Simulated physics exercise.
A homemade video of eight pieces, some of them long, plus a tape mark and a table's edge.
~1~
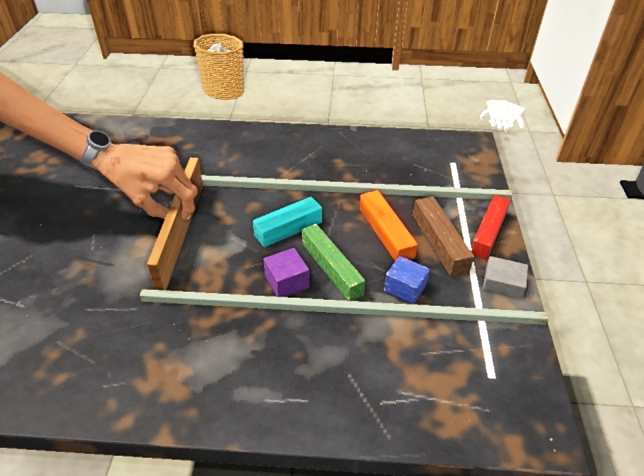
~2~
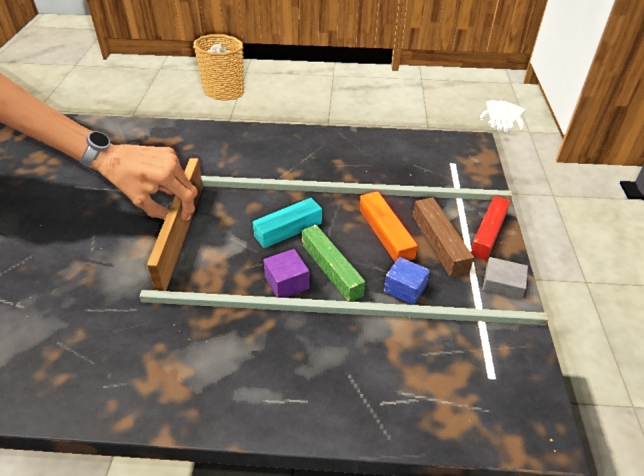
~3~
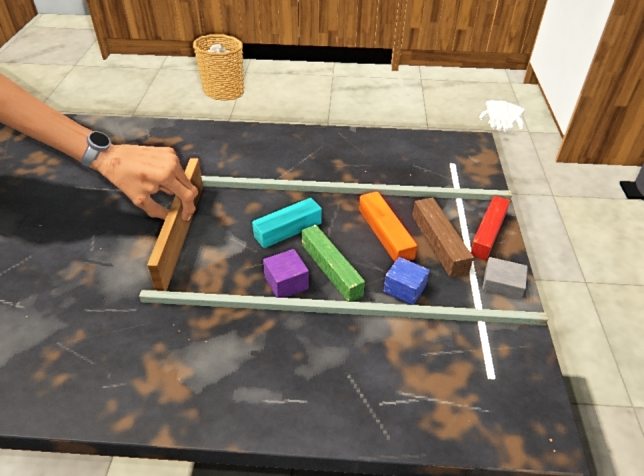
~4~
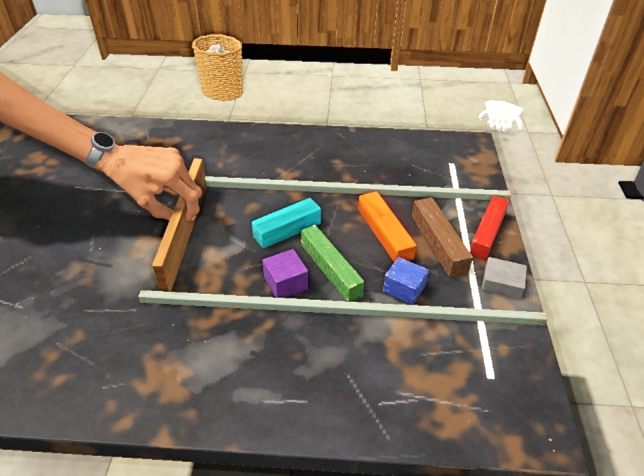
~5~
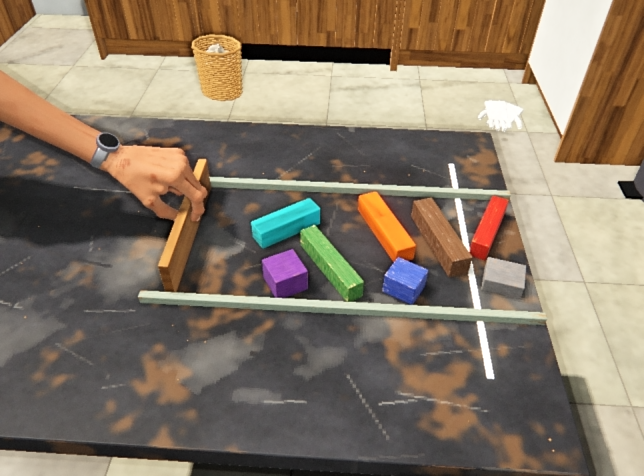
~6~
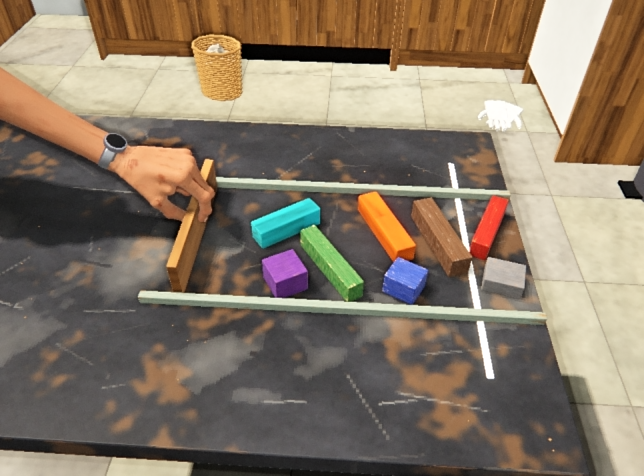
A hand wearing a watch held a wooden board upright between two pale rails on a dark table, then slid it slightly right, while the eight colourful blocks in front of it stayed still.
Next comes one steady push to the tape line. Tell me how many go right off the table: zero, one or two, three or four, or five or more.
Three or four go right off.
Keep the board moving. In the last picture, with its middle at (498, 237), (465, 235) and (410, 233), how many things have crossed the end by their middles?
Respectively, 6, 4 and 0.
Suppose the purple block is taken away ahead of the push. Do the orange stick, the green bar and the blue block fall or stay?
As for the orange stick, it is retained; the green bar is retained; the blue block is retained.
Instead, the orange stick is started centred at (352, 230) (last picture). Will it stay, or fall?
I reckon the orange stick stays in place.
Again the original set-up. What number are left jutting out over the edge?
That adds up to 1.
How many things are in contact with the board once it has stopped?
Contact count: 2.
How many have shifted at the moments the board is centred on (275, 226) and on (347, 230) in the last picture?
The number moved is 2 and then 5.
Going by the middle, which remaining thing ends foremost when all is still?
It's the orange stick.
Soon after, none off yet; grey block at rest near (504, 278); red bar at rest near (489, 227); brown bar at rest near (440, 236).
Then, none off yet; grey block at rest near (504, 278); red bar at rest near (490, 226); brown bar moved a little near (452, 234).
At rest, the number that fall off is three or four; fallen, blue block, brown bar, red bar and grey block.
